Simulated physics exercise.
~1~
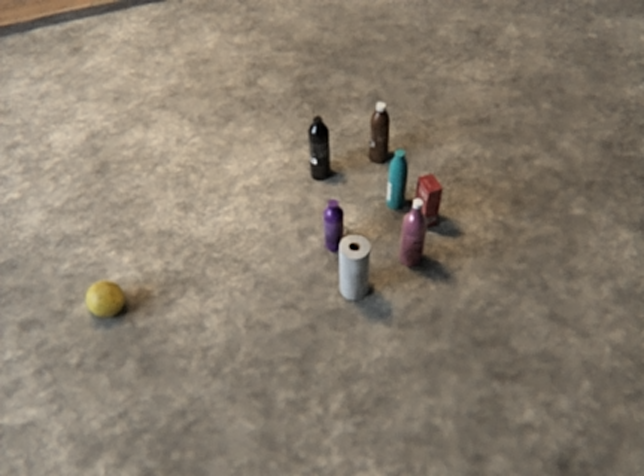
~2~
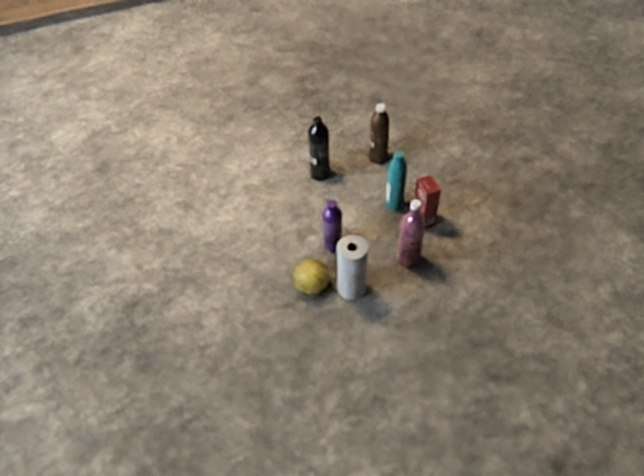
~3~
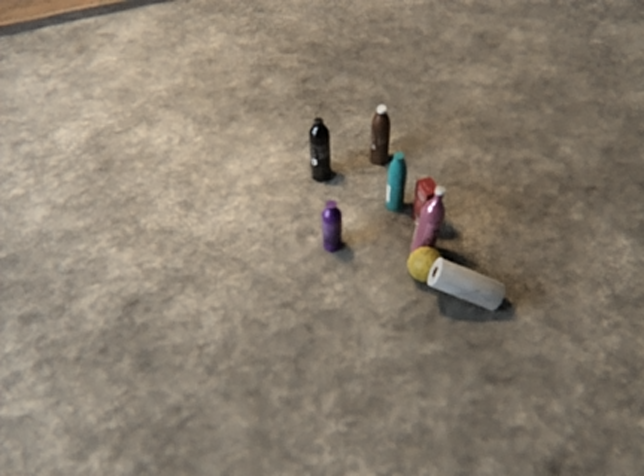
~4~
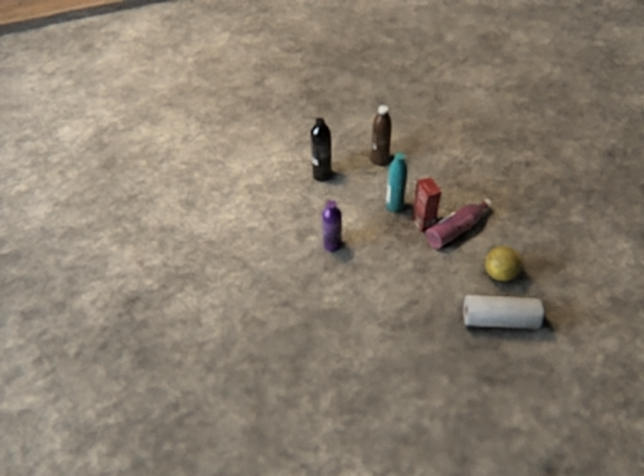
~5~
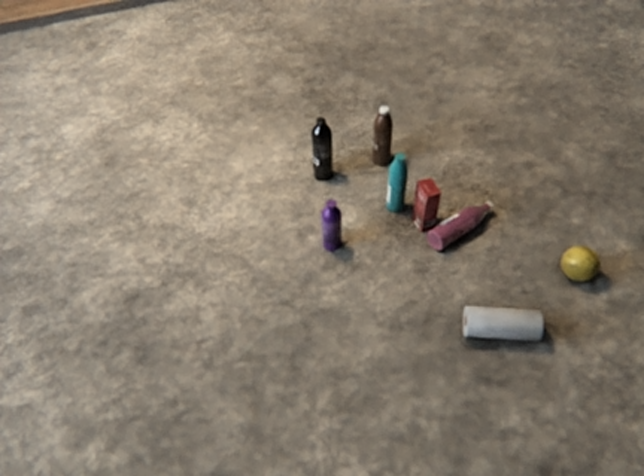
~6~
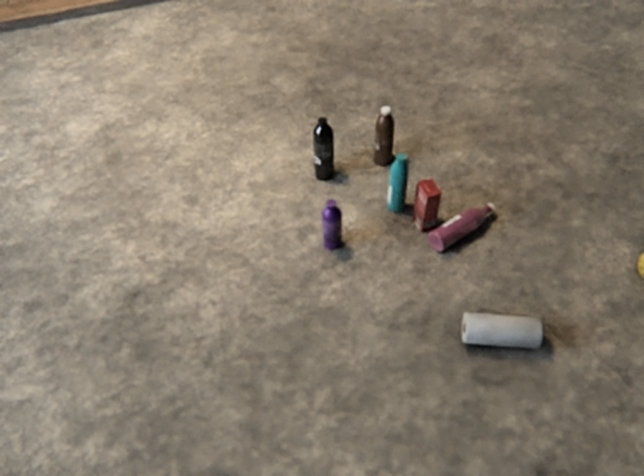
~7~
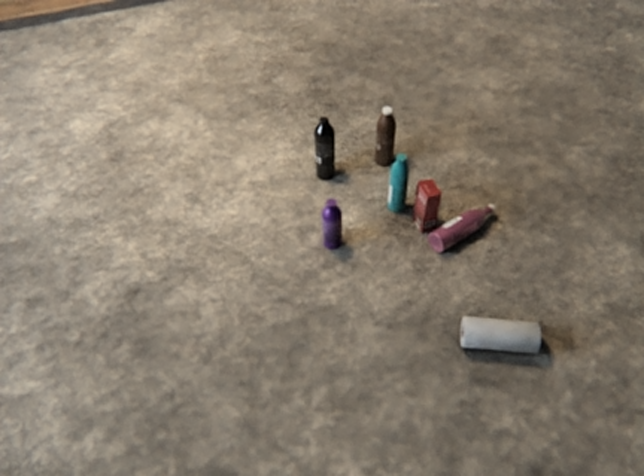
A black bottle stands on a mottled grey floor, seen from above at an angle, with a brown bottle to its right and a turquoise bottle and red carton lower down. Nearer stand a purple bottle, a white roll and a pink bottle, while a yellow ball sits off to the left. The ball rolls right and reaches the roll, which topples, and the pink bottle leans and then falls too. The ball rolls on out of view at the right as the roll shifts slightly nearer. The roll and pink bottle end on their sides, the other five still upright.
